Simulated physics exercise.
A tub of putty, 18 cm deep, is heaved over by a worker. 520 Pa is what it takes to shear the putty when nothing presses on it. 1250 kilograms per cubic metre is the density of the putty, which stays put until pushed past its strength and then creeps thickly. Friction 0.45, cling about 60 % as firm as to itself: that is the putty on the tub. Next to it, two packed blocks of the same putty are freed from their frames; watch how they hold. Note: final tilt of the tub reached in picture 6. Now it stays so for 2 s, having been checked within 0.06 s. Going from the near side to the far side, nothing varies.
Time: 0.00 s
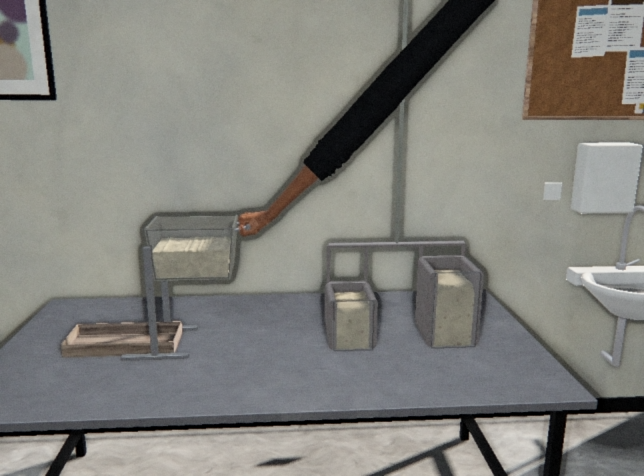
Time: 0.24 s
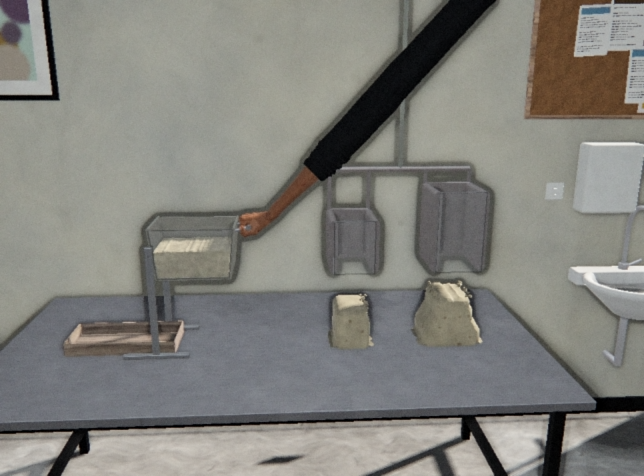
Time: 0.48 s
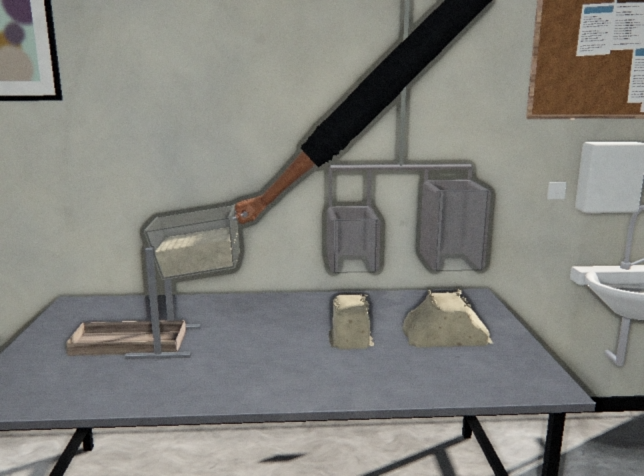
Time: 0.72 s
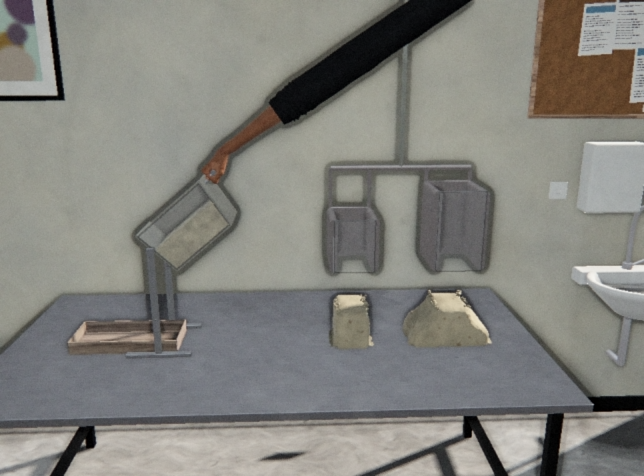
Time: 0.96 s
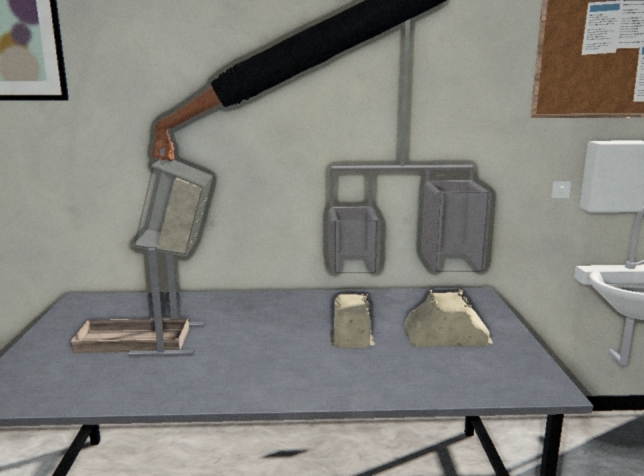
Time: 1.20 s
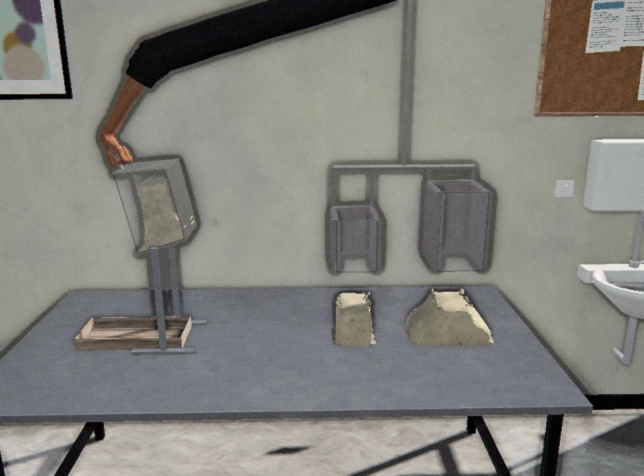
Dark-sleeved arm tilting a clear tub of pale material leftward onto its side after two molds lift off slumping blocks.
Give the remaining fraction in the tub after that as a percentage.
Close to 0 per cent.
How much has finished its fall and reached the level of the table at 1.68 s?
At that moment, near 65 % is down.
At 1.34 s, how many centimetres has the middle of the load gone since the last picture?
Something like 8 cm, I'd say.
After 1.34 s, the tub is at 101 degrees and holds 84 %.
After 1.51 s, the tub is at 101 degrees and holds 31 %.
After 1.68 s, the tub is at 101 degrees and holds 0 %.
After 1.85 s, the tub is at 101 degrees and holds 0 %.
After 3.20 s, at the end, the tub is at 101 degrees and holds 0 %.
